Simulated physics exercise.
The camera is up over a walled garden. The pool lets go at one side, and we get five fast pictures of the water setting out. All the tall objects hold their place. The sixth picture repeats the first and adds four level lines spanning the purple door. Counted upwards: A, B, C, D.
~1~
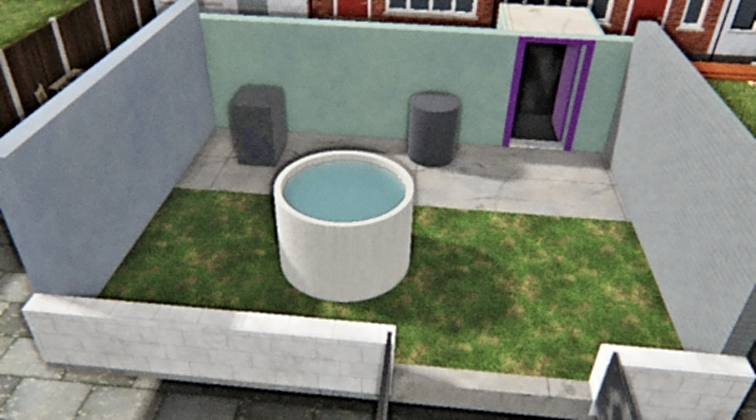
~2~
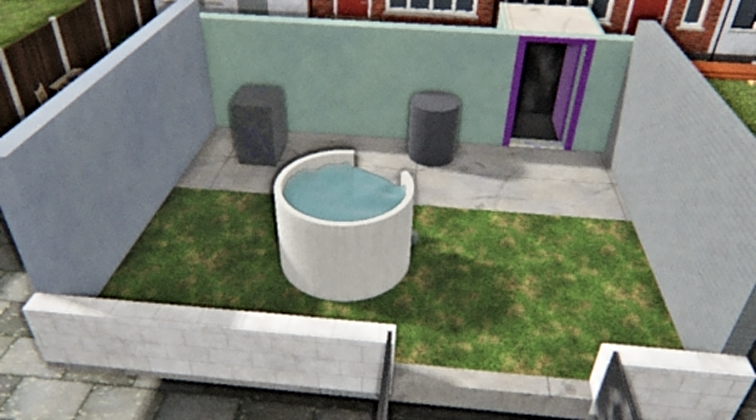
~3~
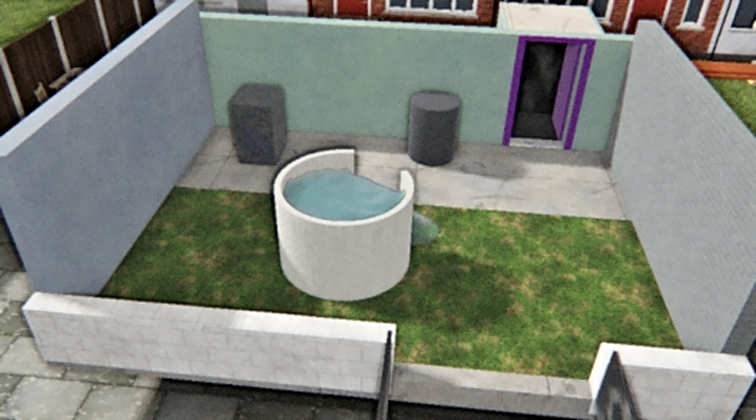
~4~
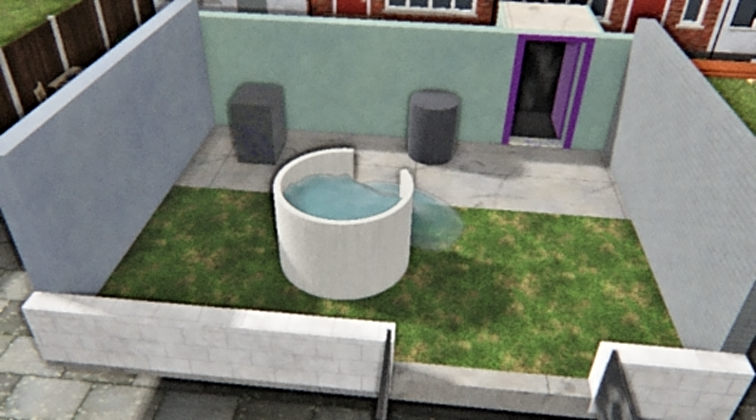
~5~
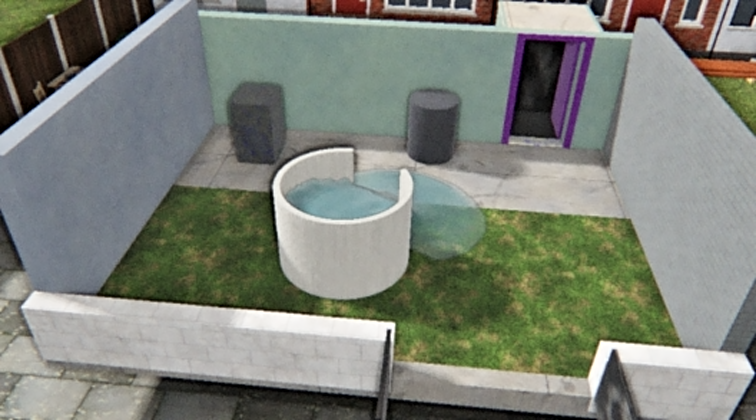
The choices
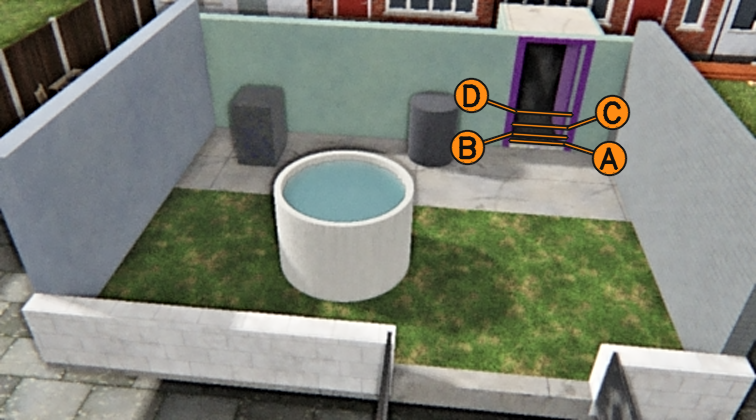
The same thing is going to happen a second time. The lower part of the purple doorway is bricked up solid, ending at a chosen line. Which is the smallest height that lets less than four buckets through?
Go for B.
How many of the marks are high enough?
Three.
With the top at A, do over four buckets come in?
Yes, it does.
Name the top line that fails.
That would be A.
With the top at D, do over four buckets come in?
No, that is safe.
On the marked copy, A at (537, 142); B at (538, 135); C at (540, 126); D at (543, 113); from the bottom up A, B, C, D.
With A, about 9 bucketfuls get in.
With B, a splash gets over, under a bucket.
With C, nothing gets over.
With D, nothing gets over.
